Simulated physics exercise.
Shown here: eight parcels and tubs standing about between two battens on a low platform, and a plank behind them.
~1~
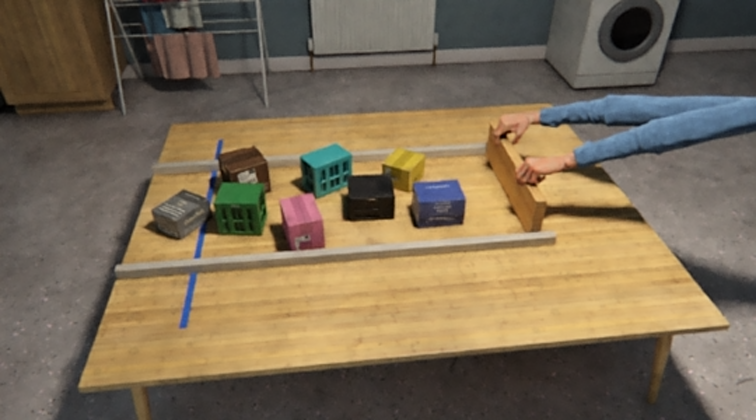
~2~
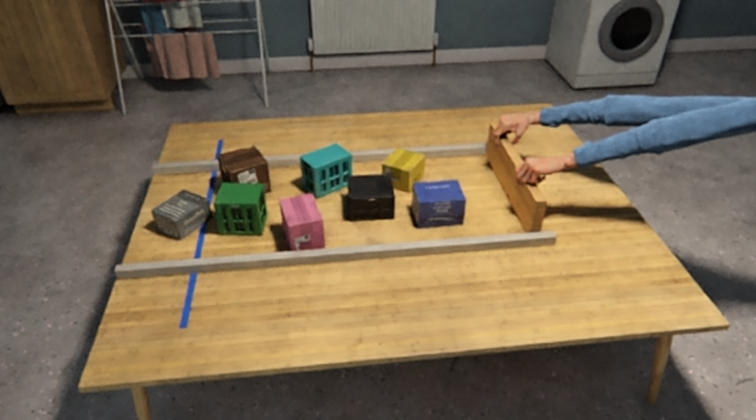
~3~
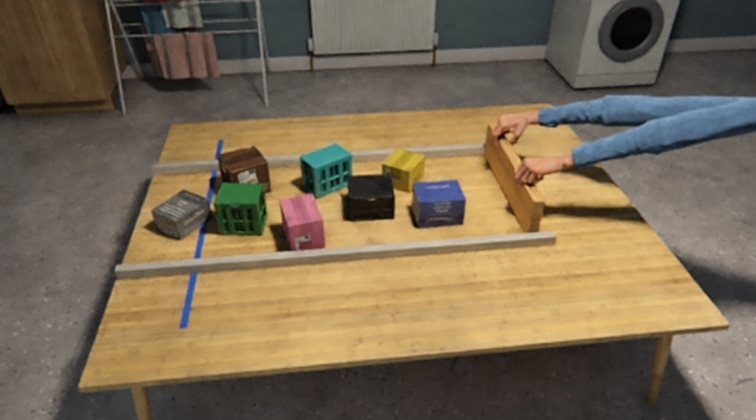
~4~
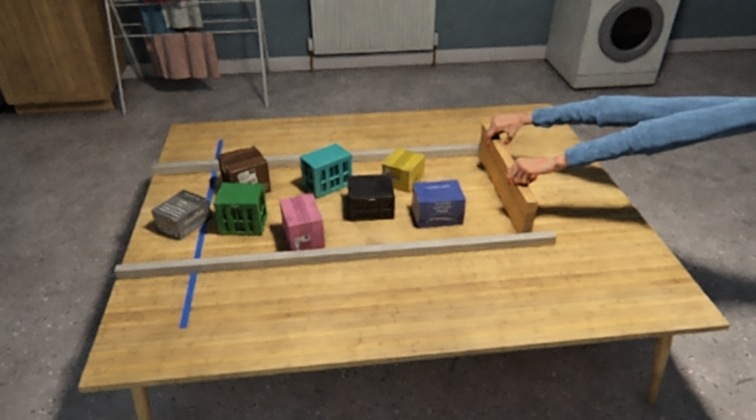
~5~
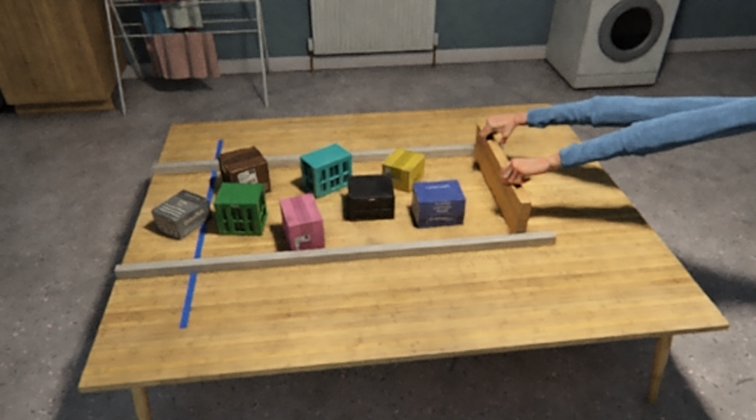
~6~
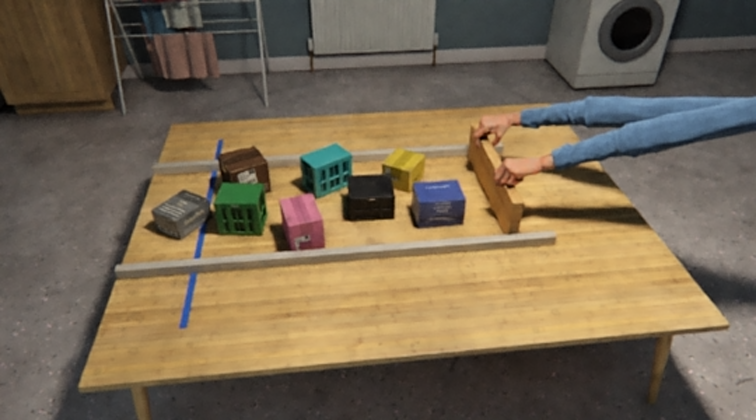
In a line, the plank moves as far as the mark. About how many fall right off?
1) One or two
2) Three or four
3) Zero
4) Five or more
(2) Three or four.
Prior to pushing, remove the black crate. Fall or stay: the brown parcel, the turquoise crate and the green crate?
The brown parcel falls away while the turquoise crate remains in place, and the green crate remains in place.
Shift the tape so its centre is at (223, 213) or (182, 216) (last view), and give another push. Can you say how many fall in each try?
The counts: 3 and 6.
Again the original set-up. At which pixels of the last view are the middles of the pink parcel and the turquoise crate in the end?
I'd put one close to (127, 240) and the other close to (154, 175).
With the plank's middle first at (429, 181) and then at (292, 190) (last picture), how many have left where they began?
It comes to 3 for the first spot, 8 for the other.
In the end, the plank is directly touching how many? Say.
That makes 2.
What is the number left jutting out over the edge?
Expected count: 3.
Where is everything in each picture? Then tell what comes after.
In the first picture, grey box (182, 214); brown parcel (245, 173); green crate (242, 209); plank (513, 175); tape (206, 214).
In the second picture, brown parcel (245, 173); yellow parcel (403, 170).
In the third picture, green crate (242, 209); plank (511, 175).
In the fourth picture, grey box (182, 214); black crate (371, 197).
In the fifth picture, brown parcel (245, 173); pink parcel (302, 224).
In the sixth picture, grey box (182, 214); brown parcel (245, 173); green crate (242, 209); plank (492, 176); tape (206, 214).
Soon after, none off yet; grey box at rest near (182, 214); brown parcel at rest near (245, 173); green crate at rest near (242, 209).
In the end, the number that fall off is three or four; gone, green crate, brown parcel and grey box.
